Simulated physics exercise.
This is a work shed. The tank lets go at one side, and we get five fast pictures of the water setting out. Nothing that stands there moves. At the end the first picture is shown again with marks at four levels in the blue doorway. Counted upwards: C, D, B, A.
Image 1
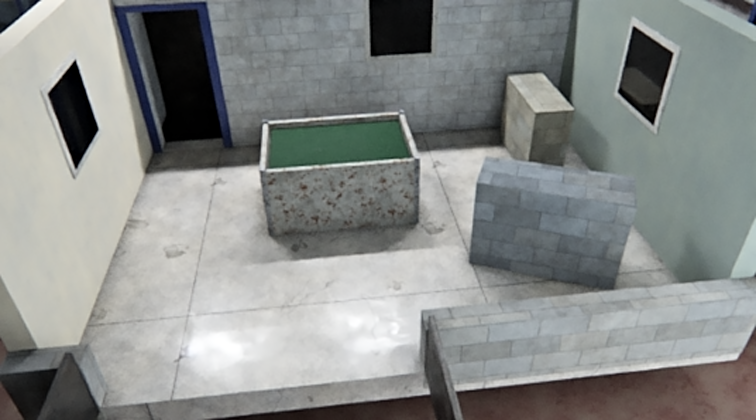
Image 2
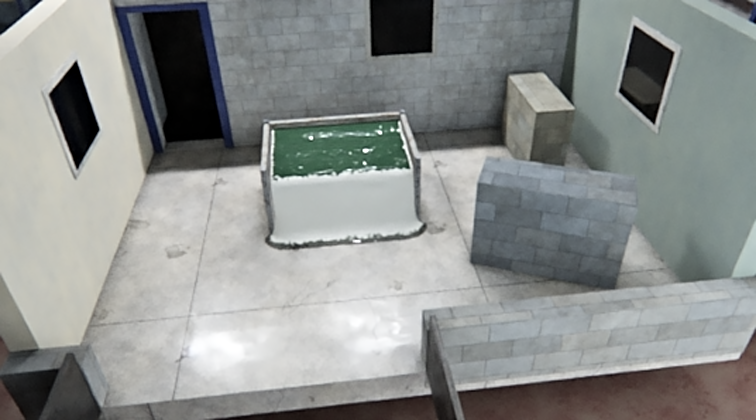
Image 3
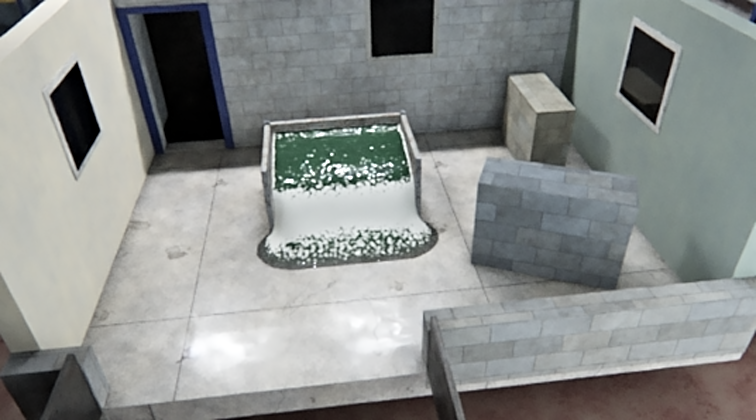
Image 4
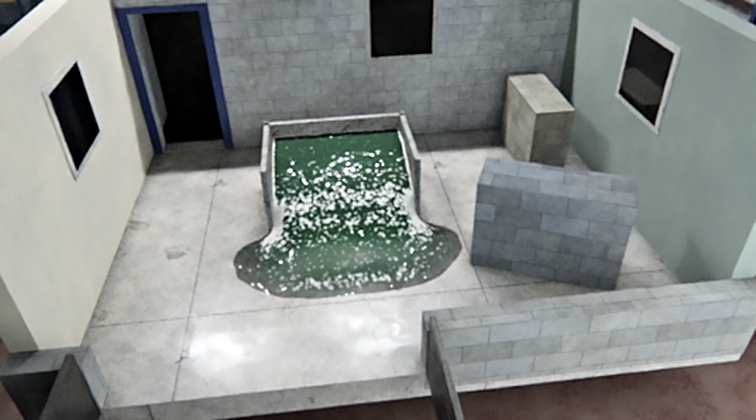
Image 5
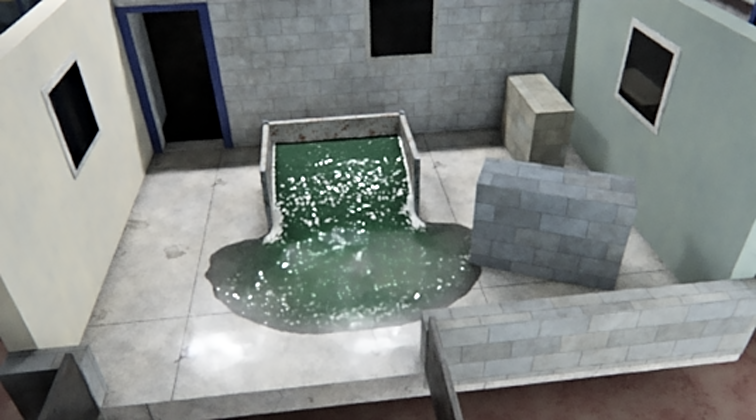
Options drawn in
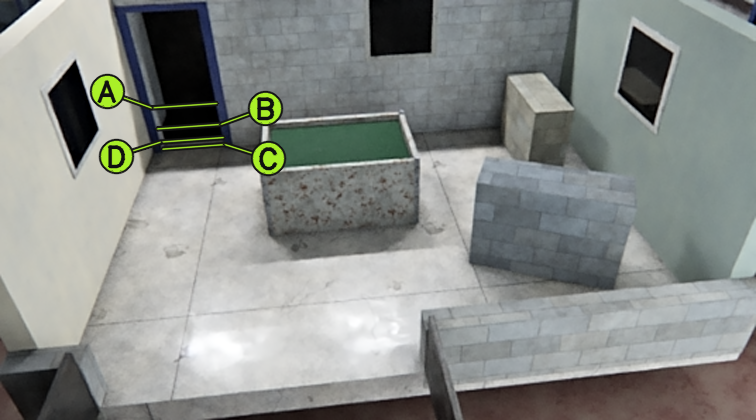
At first, green water sits still in a speckled stone tank inside a roofless work shed with a blue doorway at the back left. Then the tank's front is gone and the water pours forward, frothing white, before spreading across the pale floor in a widening, foam-flecked green pool.
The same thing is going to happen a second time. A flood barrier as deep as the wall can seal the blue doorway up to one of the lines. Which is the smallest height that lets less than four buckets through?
C is the one.
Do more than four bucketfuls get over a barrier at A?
No, not at all.
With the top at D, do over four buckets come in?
No, not at all.
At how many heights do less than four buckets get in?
All of the four.
On the marked copy, A at (184, 105); B at (189, 126); C at (193, 146); D at (192, 139); from the bottom up C, D, B, A.
With A, nothing gets over.
With B, nothing gets over.
With C, nothing gets over.
With D, nothing gets over.
